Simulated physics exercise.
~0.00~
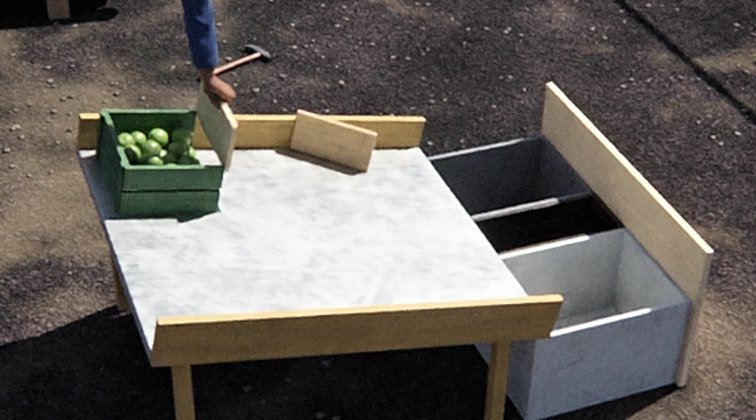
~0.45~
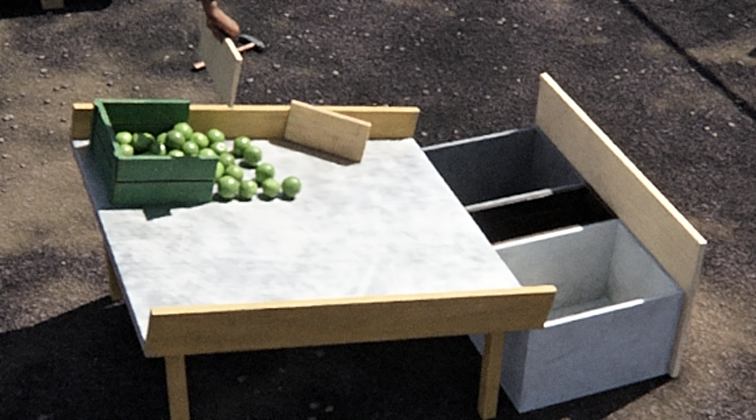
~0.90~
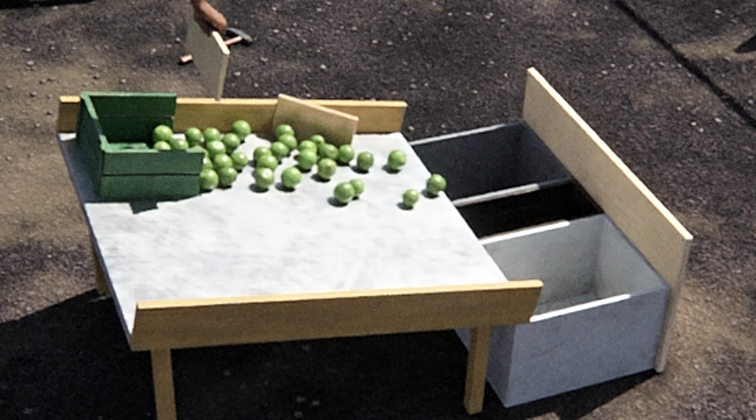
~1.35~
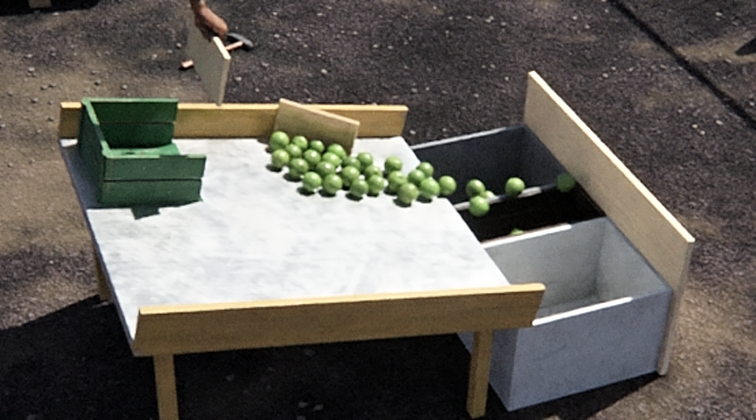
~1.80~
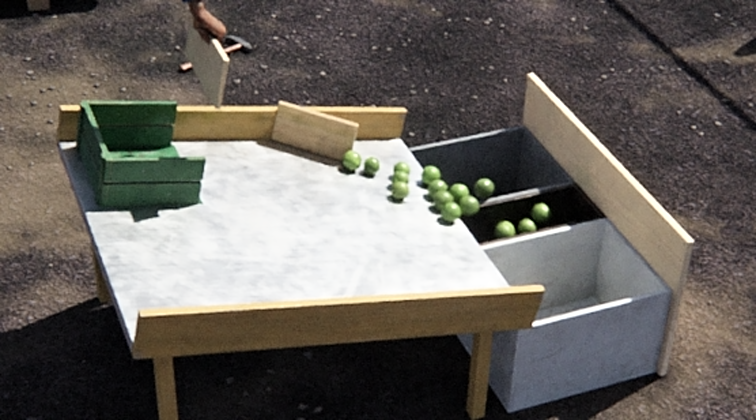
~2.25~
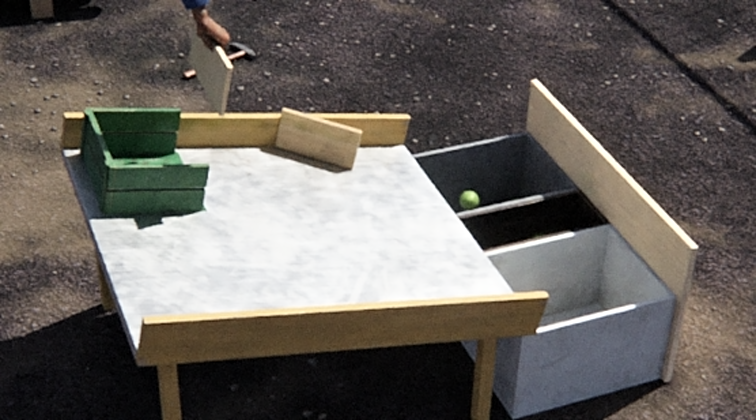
On a tilted table, a hand lifts a gate and green apples roll off into bins.
